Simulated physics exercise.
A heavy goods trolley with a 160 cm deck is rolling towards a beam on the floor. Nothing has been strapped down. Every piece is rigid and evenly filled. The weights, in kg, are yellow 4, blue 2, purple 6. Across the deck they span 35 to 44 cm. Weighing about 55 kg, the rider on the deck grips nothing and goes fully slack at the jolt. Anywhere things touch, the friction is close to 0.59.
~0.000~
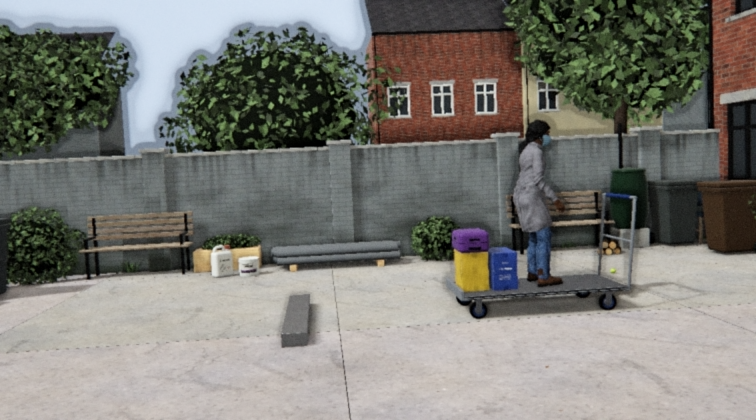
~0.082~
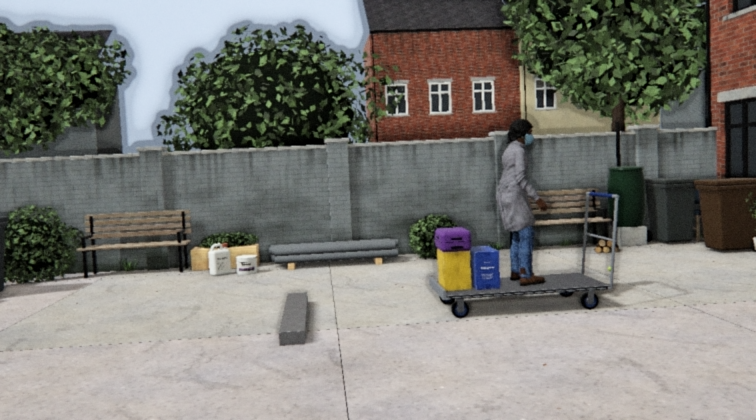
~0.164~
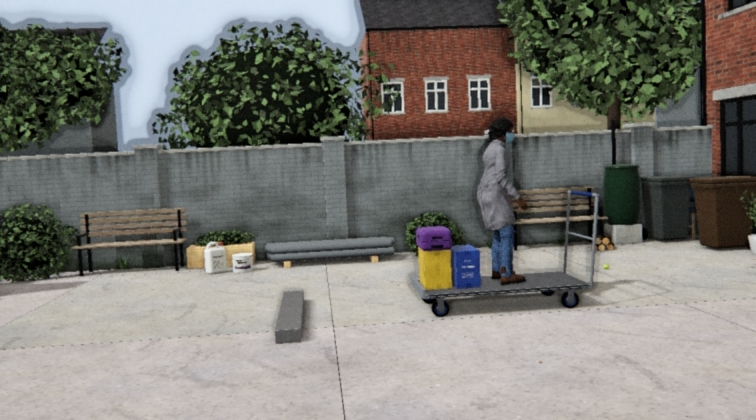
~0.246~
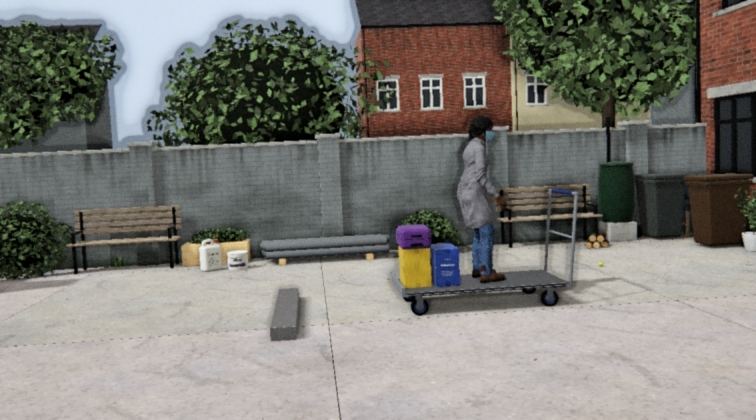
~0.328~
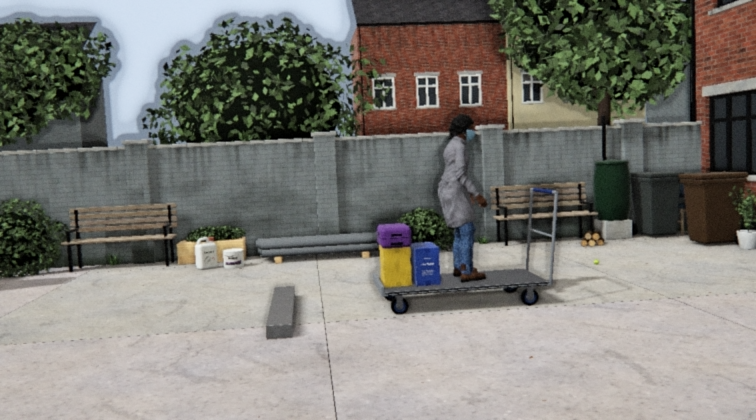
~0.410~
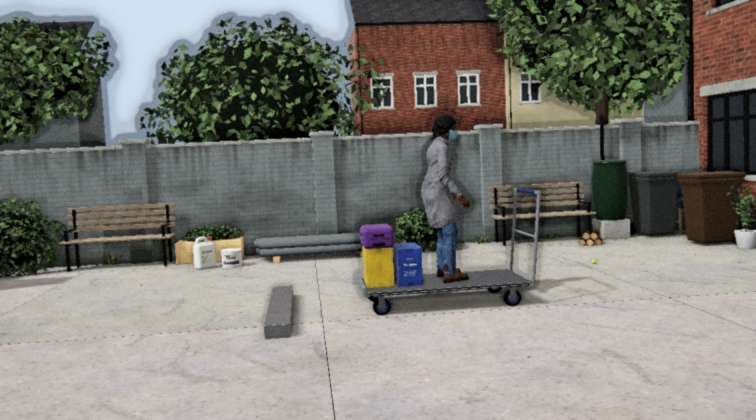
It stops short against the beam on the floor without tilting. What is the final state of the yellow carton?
Chances are it will remain inboard.
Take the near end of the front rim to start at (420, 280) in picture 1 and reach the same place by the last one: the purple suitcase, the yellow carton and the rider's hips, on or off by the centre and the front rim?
Result: Purple gone, yellow gone, hips secure.
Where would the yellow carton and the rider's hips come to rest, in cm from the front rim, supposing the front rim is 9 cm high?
Rest positions from the front rim: Yellow 20 cm behind; hips 30 cm behind.
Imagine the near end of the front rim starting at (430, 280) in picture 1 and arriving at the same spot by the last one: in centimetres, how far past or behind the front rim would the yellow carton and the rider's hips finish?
Yellow 40 past, hips 10 behind.
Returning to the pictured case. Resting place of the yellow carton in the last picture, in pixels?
(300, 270).
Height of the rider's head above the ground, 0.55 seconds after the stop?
100 cm above it.
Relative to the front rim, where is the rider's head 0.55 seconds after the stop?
The head is roughly 40 cm back from the front rim.
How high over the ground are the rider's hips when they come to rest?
The hips come to rest about 70 cm above the ground.
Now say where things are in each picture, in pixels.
The first picture shows yellow carton (471, 269), blue carton (500, 268), rim corner (463, 297); 0 cm covered, 154 to go.
The second picture shows yellow carton (454, 268), blue carton (482, 267), rim corner (445, 296); 15 cm covered, 138 to go.
The third picture shows yellow carton (435, 267), blue carton (463, 266), rim corner (425, 295); 31 cm covered, 123 to go.
The fourth picture shows yellow carton (415, 266), blue carton (443, 264), rim corner (403, 293); 46 cm covered, 108 to go.
The fifth picture shows yellow carton (395, 265), blue carton (424, 263), rim corner (383, 292); 62 cm covered, 92 to go.
The sixth picture shows yellow carton (378, 265), blue carton (407, 264), rim corner (365, 293); 77 cm covered, 77 to go. Speed about 1.9 m/s.
Impact comes at 0.82 s.
After 1.37 s the yellow carton is 10 cm behind the rim, tilted 25°, near (290, 267) in the last picture's view.
After 1.82 s the yellow carton is 10 cm behind the rim, tilted 25°, near (291, 267) in the last picture's view.
Final state at 3.4 s, past the rim, purple suitcase; behind it, yellow carton, blue carton and the rider's hips.
